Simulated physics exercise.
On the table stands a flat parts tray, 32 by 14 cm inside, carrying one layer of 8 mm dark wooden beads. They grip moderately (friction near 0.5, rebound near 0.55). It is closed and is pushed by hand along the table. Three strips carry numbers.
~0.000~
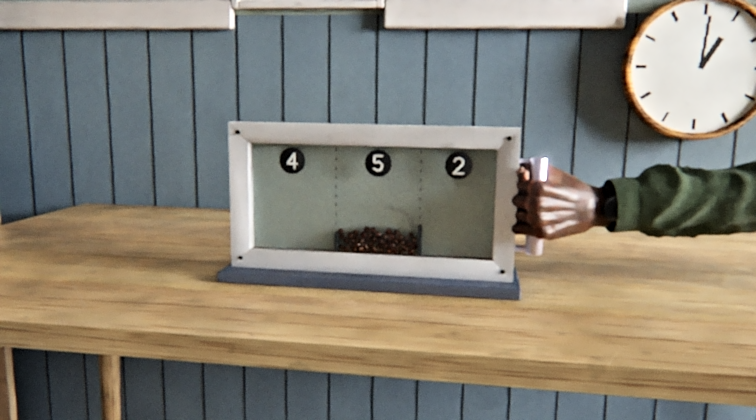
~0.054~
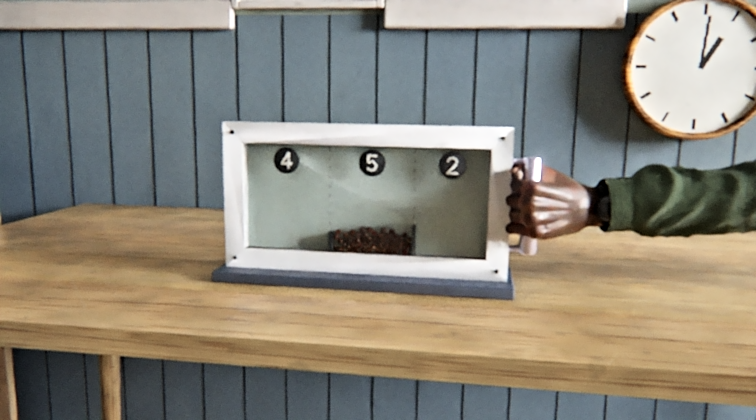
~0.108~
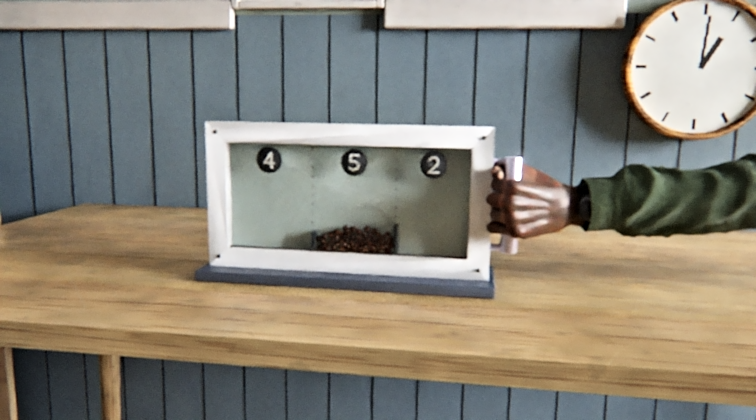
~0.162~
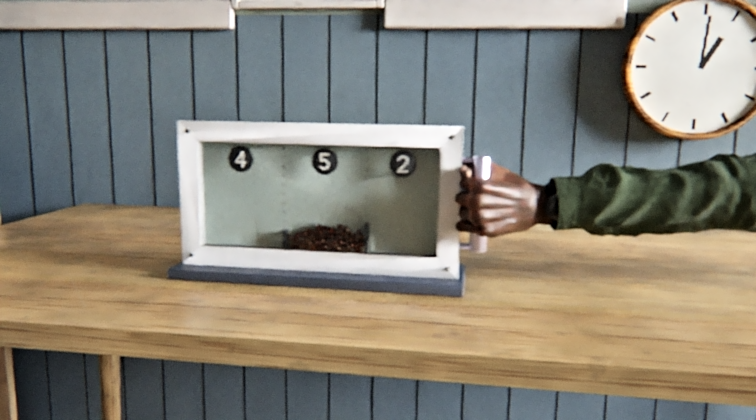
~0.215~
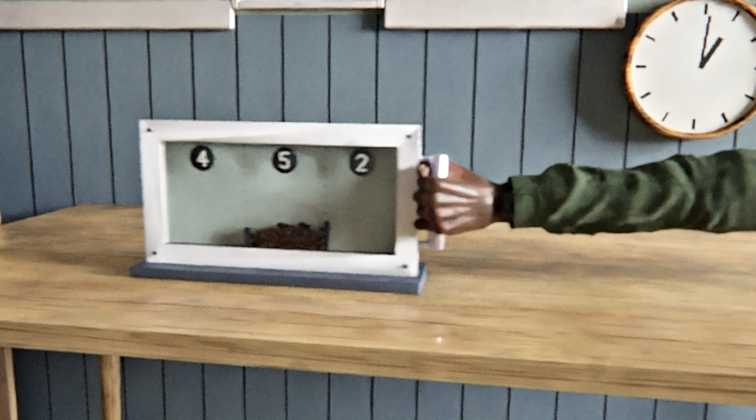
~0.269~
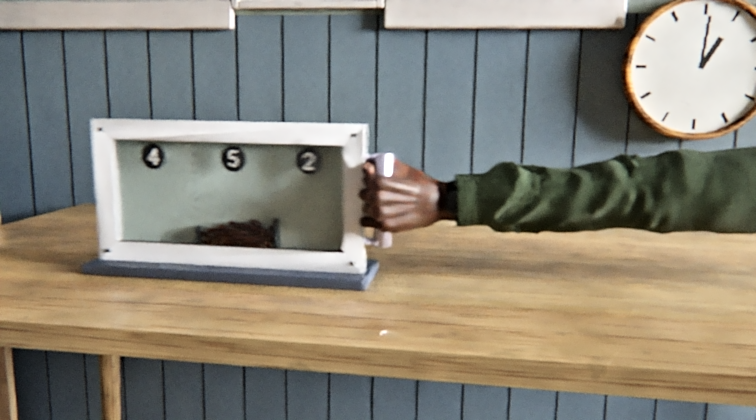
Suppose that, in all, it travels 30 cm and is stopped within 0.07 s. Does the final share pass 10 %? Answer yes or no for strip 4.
No. 4: Yes.
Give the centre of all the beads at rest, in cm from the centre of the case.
About 3 cm left and 6 cm below.
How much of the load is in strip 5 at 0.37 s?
Roughly 95 per cent.
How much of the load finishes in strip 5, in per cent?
About 75 per cent.
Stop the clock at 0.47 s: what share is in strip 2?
About 0 per cent.
After 0.37 s, it is 30 cm to the left; the beads' middle is in line with and 5 cm below the centre; no. 4, 5 %, no. 5, 95 %.
After 0.47 s, it is 30 cm to the left; the beads' middle is 3 cm left of and 5 cm below the centre; no. 4, 25 %, no. 5, 75 %.
After 0.62 s, it is 30 cm to the left; the beads' middle is 3 cm left of and 6 cm below the centre; no. 4, 25 %, no. 5, 75 %.
Settled by 1.1 s, it is 30 cm to the left; no. 2, 0 %, no. 4, 25 %, no. 5, 75 %.
